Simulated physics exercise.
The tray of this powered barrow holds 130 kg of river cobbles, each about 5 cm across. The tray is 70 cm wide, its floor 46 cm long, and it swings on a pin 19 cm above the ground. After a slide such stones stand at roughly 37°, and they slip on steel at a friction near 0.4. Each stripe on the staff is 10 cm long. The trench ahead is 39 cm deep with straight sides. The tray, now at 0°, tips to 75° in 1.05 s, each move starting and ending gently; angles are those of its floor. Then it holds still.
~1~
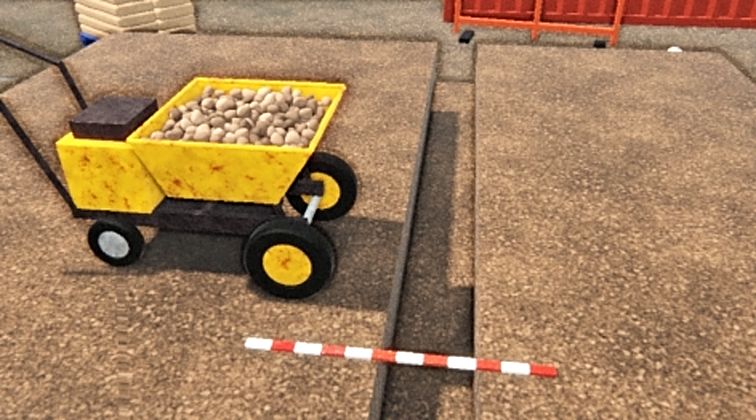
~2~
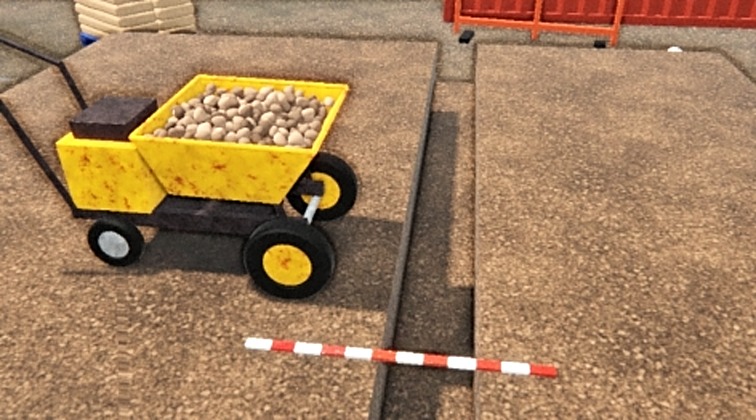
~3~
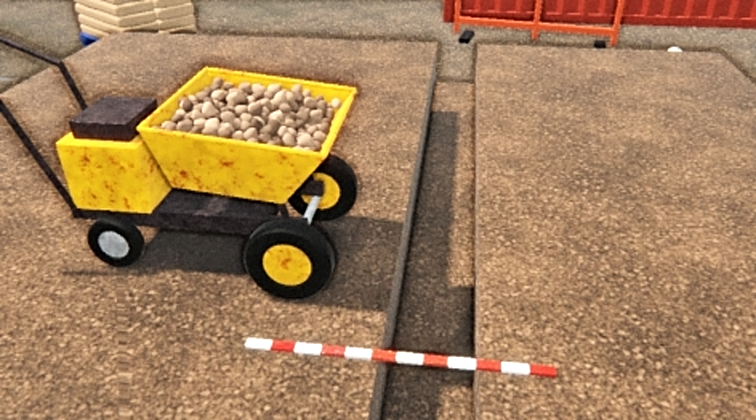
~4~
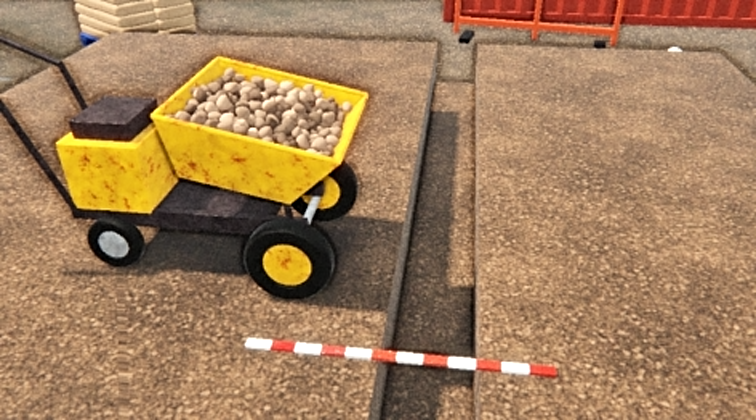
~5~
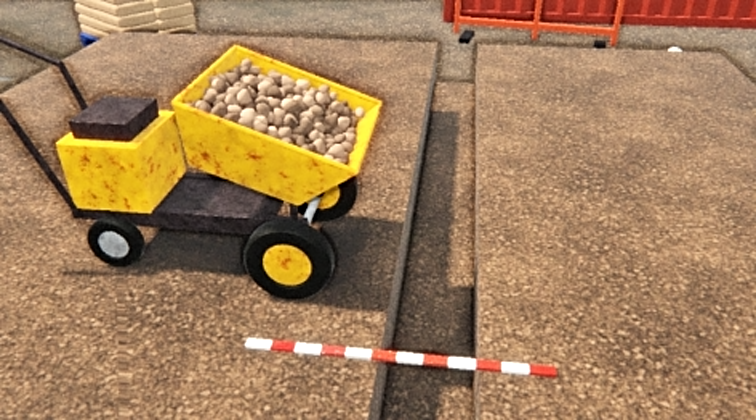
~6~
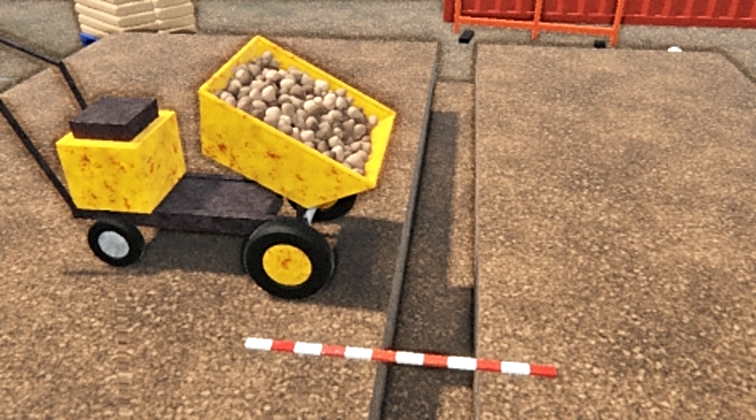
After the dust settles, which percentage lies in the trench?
Roughly 74 per cent ends in the trench.
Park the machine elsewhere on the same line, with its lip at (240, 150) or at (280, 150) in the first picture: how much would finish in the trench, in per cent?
Near 90 per cent from the first place, 95 from the second.
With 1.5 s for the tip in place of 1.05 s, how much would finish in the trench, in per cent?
It would be near 80 per cent.
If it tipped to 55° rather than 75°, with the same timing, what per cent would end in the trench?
In that case some 35 per cent.
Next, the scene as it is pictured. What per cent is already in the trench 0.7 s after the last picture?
About 35 per cent by then.
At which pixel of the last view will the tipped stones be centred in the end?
Around (456, 313).
Then, 0.4 s after the last picture the floor is at 64°, 100 % in the tray; the foremost stones are at (430, 193).
Then, 0.7 s after the last picture the floor is at 75°, 54 % in the tray, 33 % in the trench, 14 % past the trench; the foremost stones are at (539, 280).
Then, 1.1 s after the last picture the floor is at 75°, 21 % in the tray, 53 % in the trench, 26 % past the trench; the foremost stones are at (634, 272).
Then, 3.0 s after the last picture the floor is at 75°, 0 % in the tray, 74 % in the trench, 26 % past the trench; the foremost stones are at (707, 282).
